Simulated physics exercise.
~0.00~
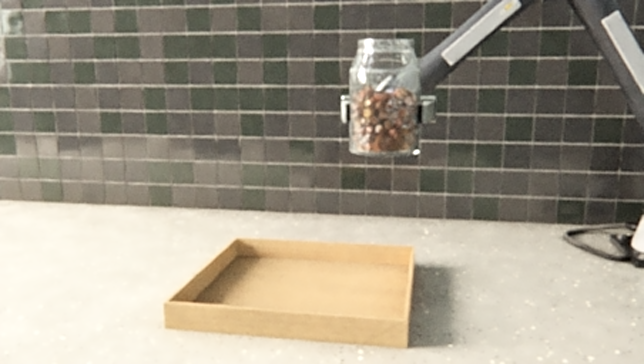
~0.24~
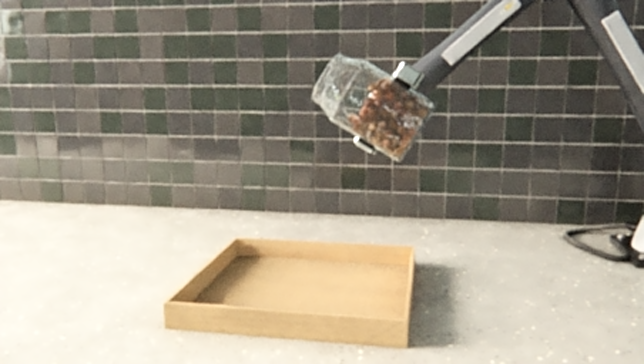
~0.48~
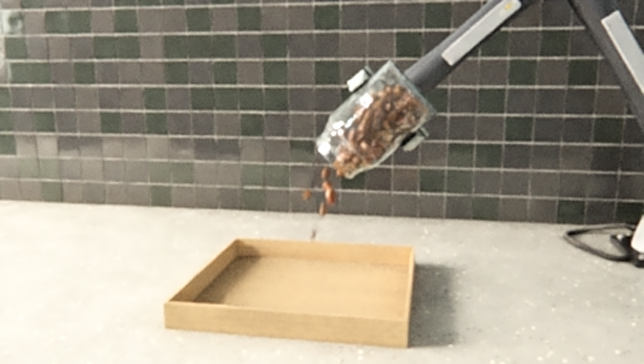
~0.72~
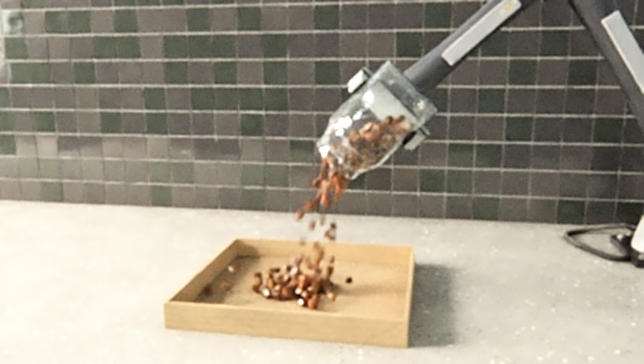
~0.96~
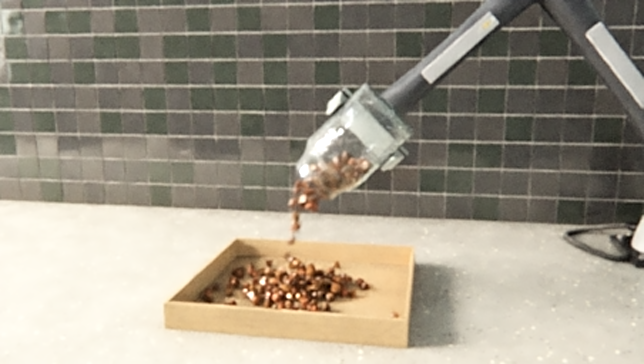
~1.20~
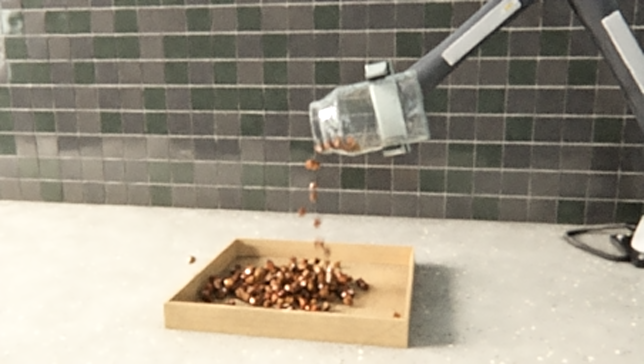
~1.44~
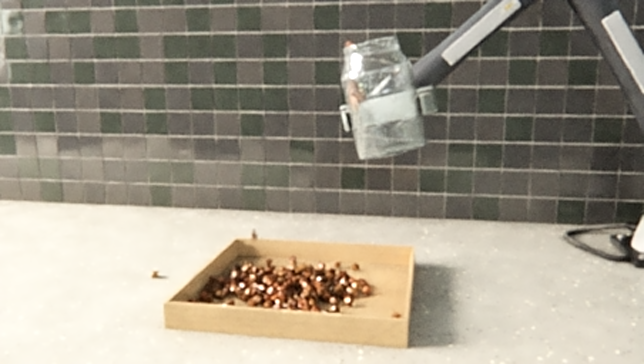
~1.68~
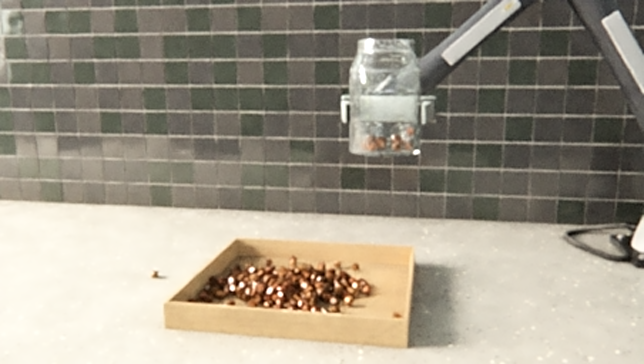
A robot arm tips a clear jar, pours brown pellets into a tray, then rights it.
